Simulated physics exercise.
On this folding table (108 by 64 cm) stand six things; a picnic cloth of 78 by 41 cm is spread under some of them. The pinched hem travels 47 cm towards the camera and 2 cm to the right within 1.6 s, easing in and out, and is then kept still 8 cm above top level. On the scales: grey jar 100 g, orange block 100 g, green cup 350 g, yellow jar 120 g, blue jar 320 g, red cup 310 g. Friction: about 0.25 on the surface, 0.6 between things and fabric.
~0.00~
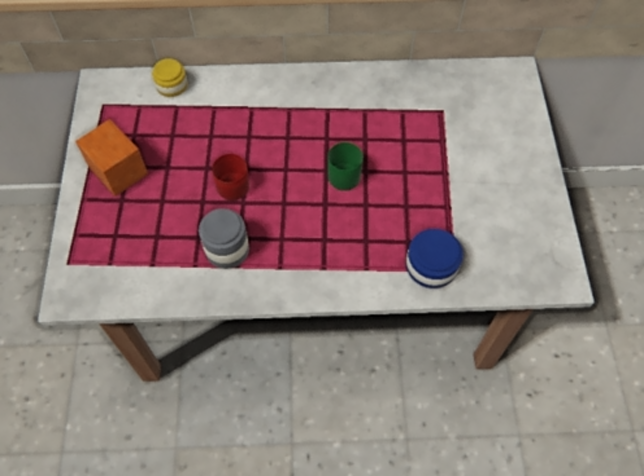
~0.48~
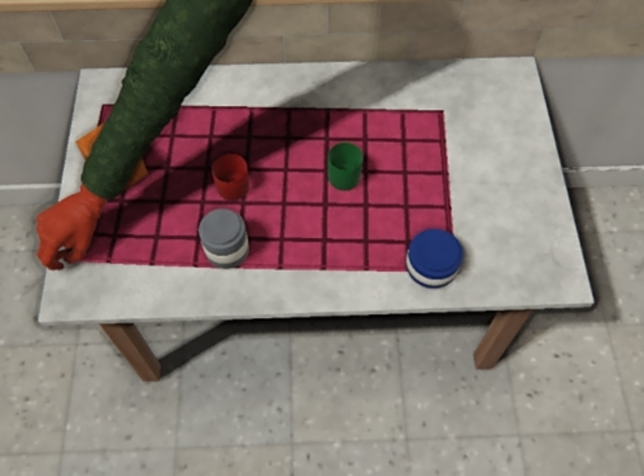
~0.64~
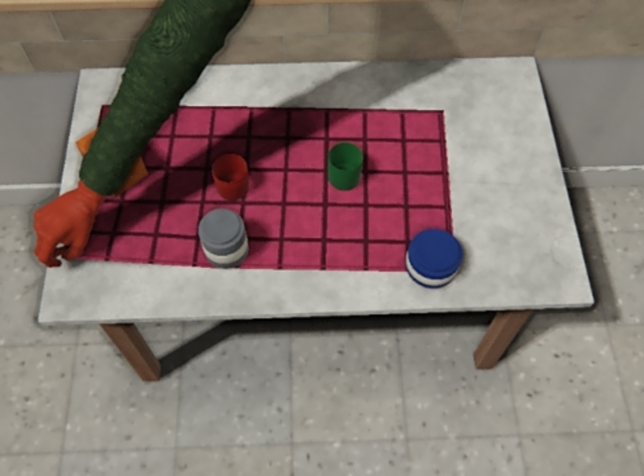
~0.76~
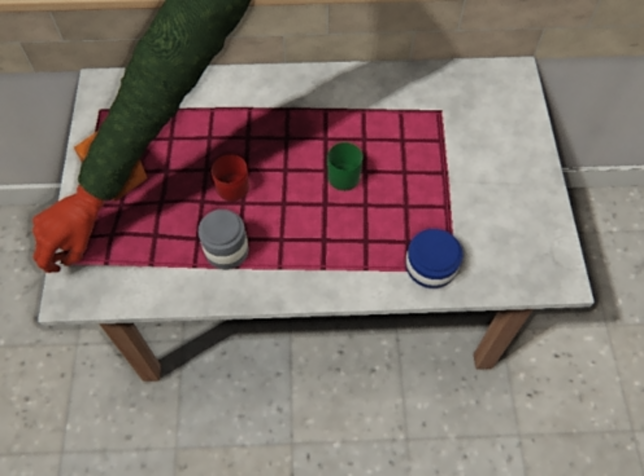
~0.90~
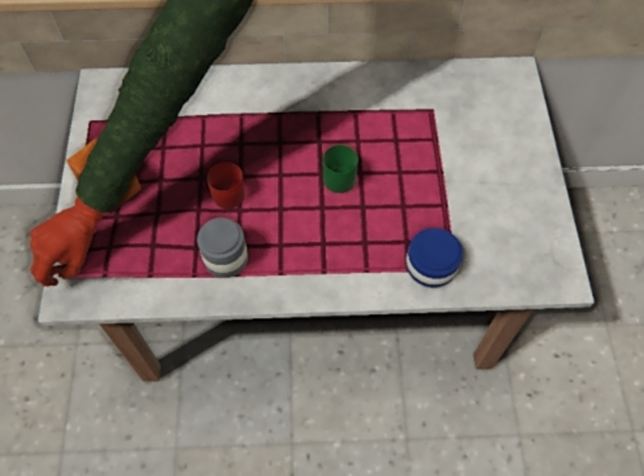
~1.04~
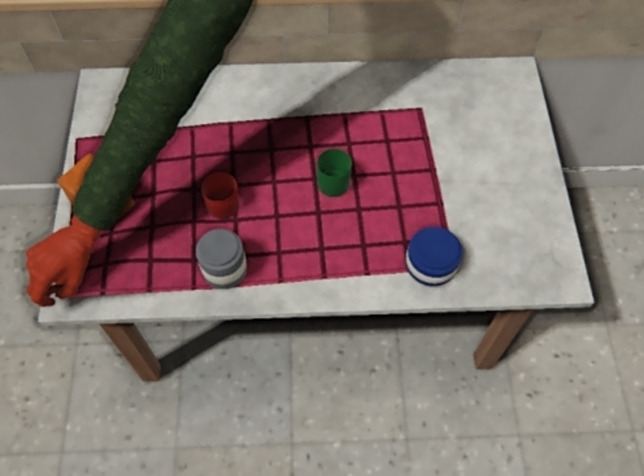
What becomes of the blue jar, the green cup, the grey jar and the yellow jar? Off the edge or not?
The blue jar falls off, the green cup goes over the edge, the grey jar falls off, the yellow jar stays on.
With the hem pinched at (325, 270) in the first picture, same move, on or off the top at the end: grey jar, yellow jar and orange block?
In that case: Grey jar goes over, yellow jar remains, orange block goes over.
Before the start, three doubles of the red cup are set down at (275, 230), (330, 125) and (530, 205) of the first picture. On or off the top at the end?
In turn: Goes over, remains, remains.
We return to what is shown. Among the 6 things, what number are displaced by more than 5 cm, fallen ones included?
That makes 5.
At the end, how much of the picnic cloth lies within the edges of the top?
About 0 per cent.
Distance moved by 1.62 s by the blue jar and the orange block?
About: Blue jar 6 cm, orange block 35 cm.
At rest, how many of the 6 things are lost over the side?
I count 5.
At 1.3 s, 90 % of the picnic cloth is still over the top; grey jar 12 cm off its start, green cup 9 cm off its start, blue jar 2 cm off its start.
At 1.6 s, 70 % of the picnic cloth is still over the top; grey jar 21 cm off its start, green cup 17 cm off its start, blue jar 6 cm off its start.
At 1.9 s, 55 % of the picnic cloth is still over the top; grey jar 29 cm off its start at (185, 379), green cup 27 cm off its start at (240, 233), blue jar 13 cm off its start at (376, 271).
At 2.2 s, 25 % of the picnic cloth is still over the top; green cup 44 cm off its start, grey jar over the edge, blue jar 20 cm off its start.
At 3.8 s, 0 % of the picnic cloth is still over the top; green cup over the edge, blue jar over the edge, grey jar over the edge, yellow jar 0 cm off its start at (167, 70).
